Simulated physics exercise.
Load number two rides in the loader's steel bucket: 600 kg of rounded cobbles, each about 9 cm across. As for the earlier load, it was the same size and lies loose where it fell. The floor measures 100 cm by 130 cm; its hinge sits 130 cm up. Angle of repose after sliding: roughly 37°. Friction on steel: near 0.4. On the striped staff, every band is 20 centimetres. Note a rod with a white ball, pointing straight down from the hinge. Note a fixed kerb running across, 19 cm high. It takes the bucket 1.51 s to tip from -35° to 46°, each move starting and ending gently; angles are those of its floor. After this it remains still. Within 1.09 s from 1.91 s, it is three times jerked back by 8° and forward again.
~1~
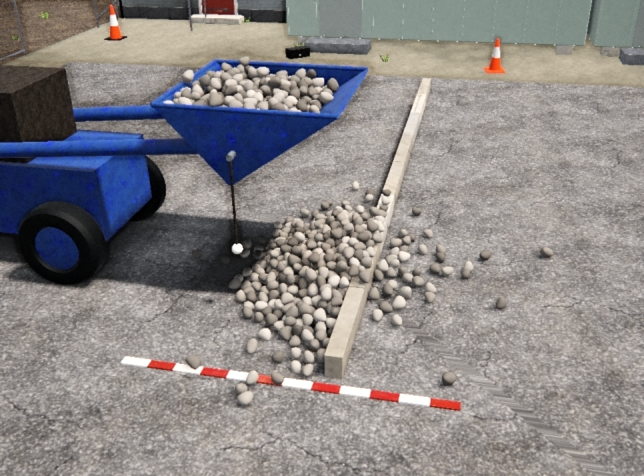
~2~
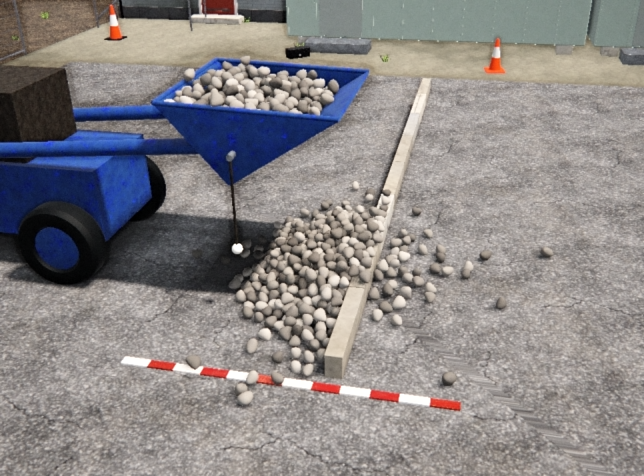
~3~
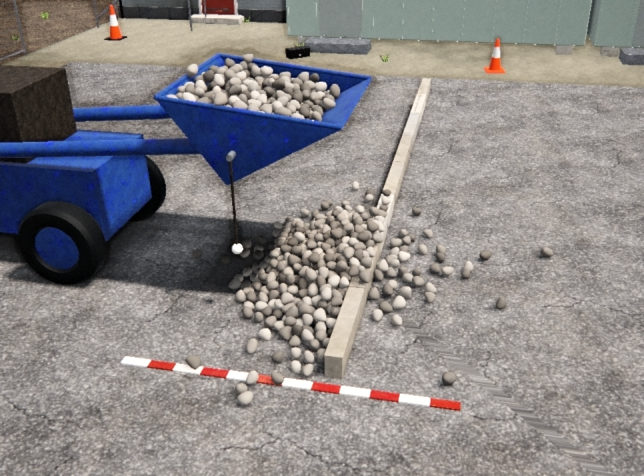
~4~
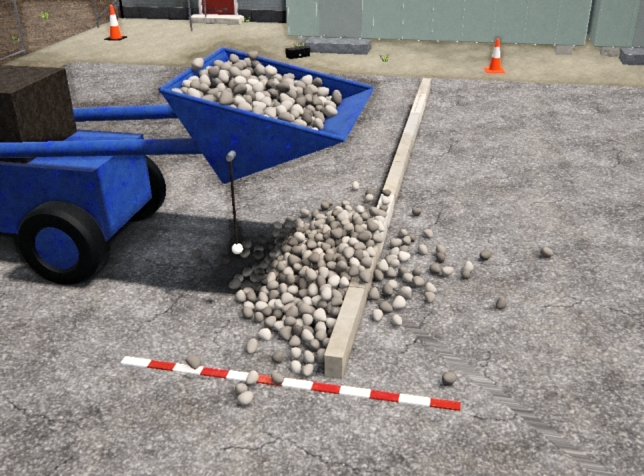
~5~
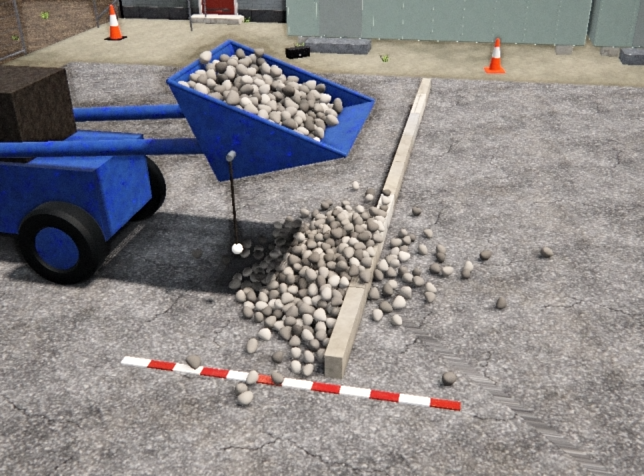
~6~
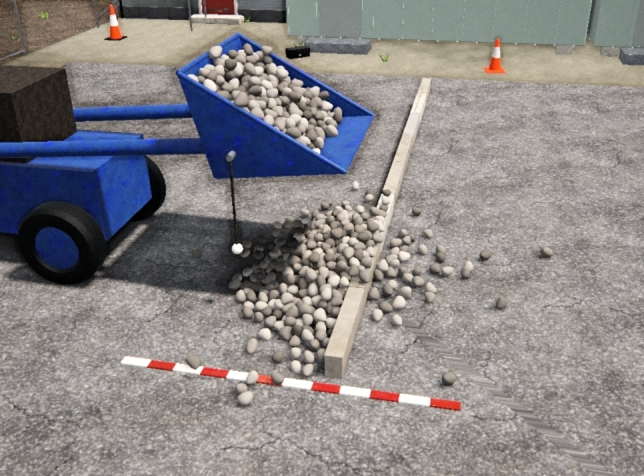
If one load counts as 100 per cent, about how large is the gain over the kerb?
Around 60 per cent.
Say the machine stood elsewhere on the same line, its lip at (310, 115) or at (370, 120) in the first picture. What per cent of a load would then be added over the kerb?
Roughly 30 and 90 per cent, in that order.
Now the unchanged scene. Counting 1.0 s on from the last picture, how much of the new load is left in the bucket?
It holds some 30 per cent.
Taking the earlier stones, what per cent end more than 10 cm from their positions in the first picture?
Roughly 10 % of them.
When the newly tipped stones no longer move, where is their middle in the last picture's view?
They come to rest centred about (388, 266).
Then, 0.5 s after the last picture the floor is at 33°; in per cent of one load, 98 in the bucket, 94 on this side of the kerb, 8 over the kerb; the foremost stones are at (476, 279).
Then, 1.0 s after the last picture the floor is at 46°; in per cent of one load, 28 in the bucket, 145 on this side of the kerb, 27 over the kerb; the foremost stones are at (477, 283).
Then, 2.8 s after the last picture the floor is at 46°; in per cent of one load, 0 in the bucket, 132 on this side of the kerb, 68 over the kerb; the foremost stones are at (609, 301).
Then, 5.6 s after the last picture the floor is at 46°; in per cent of one load, 0 in the bucket, 132 on this side of the kerb, 68 over the kerb; the foremost stones are at (609, 301). Net gain over the kerb, 60.
